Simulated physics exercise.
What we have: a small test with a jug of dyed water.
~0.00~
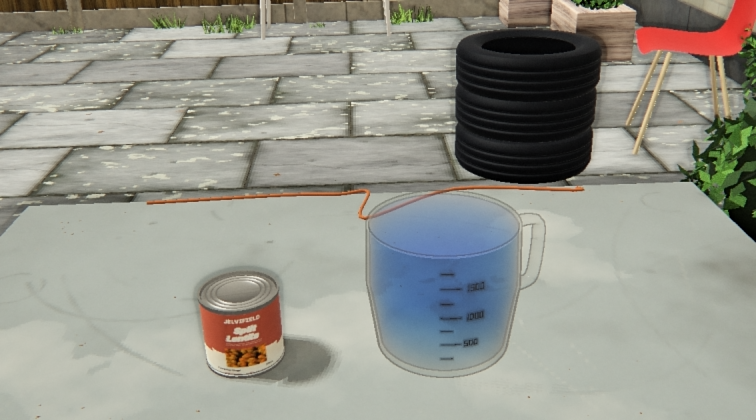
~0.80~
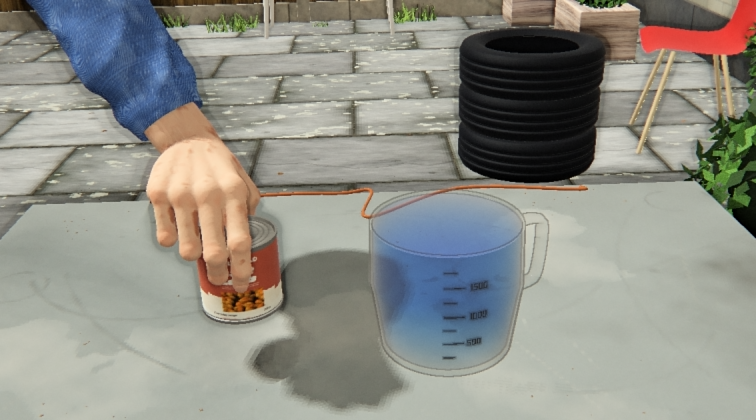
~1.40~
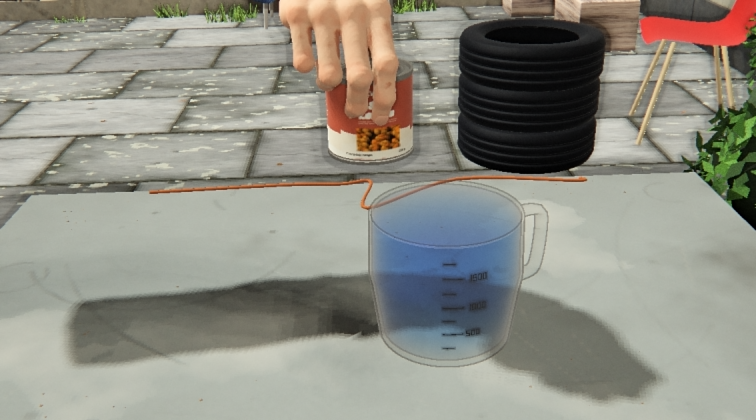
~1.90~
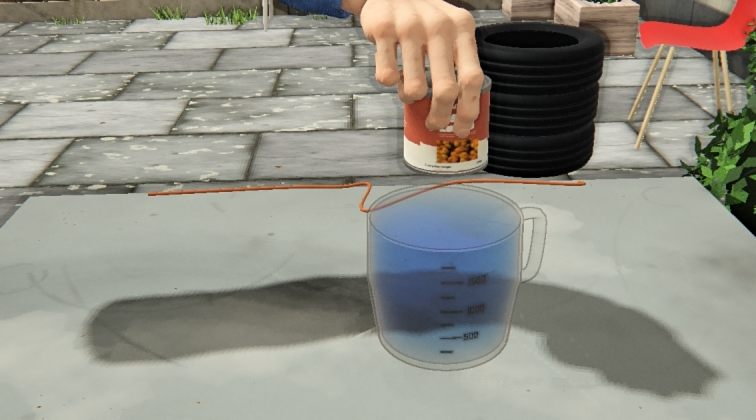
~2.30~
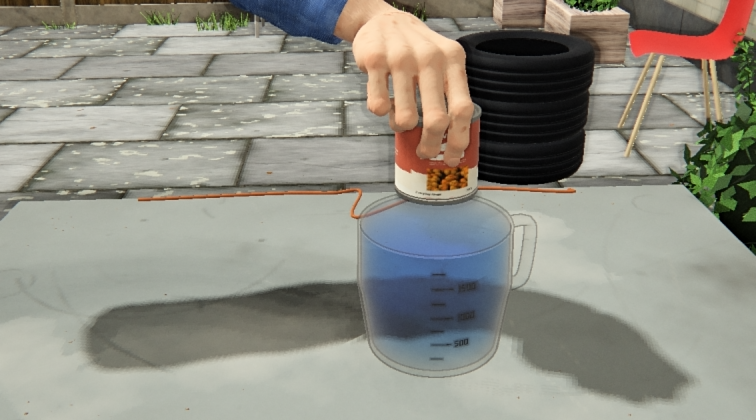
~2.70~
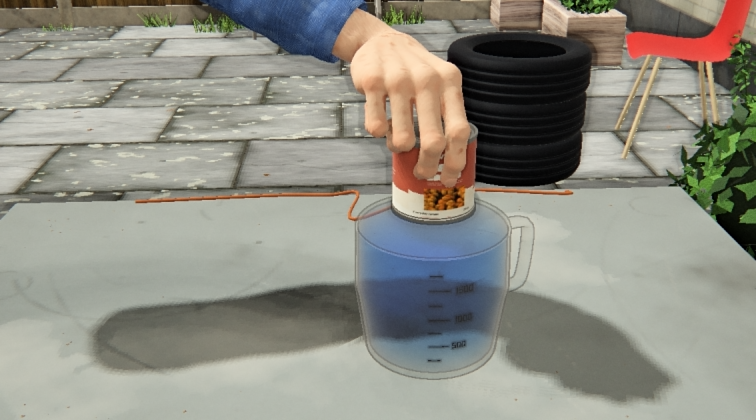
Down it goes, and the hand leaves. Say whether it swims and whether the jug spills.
The thing ends on the bottom; the jug loses some over the rim.
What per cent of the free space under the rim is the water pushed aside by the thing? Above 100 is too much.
Near 480 in a hundred.
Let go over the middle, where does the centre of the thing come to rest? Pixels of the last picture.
Close to (431, 303).
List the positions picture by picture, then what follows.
In the first picture, the tin of food lies on the top at (242, 323); jug (443, 279) nearly full.
The second picture shows a hand picks up the tin of food at (239, 268); jug nearly full, surface at (447, 224).
In the third picture, the tin of food is carried over at (370, 109); jug (445, 269) nearly full.
In the fourth picture, the tin of food is above the jug at (446, 122); jug nearly full, surface at (445, 218).
The fifth picture shows the tin of food comes down at (437, 149); jug (434, 279) nearly full.
In the sixth picture, the tin of food is just over the surface at (434, 169); jug nearly full, surface at (433, 227).
After 3.0 s, the tin of food enters the dyed water; the jug is full to the brim; some has gone over the rim.
After 3.4 s, the tin of food goes on down; the jug is full to the brim; some has gone over the rim.
After 5.0 s, the tin of food lies on the bottom; the jug is full to the brim; some has gone over the rim.
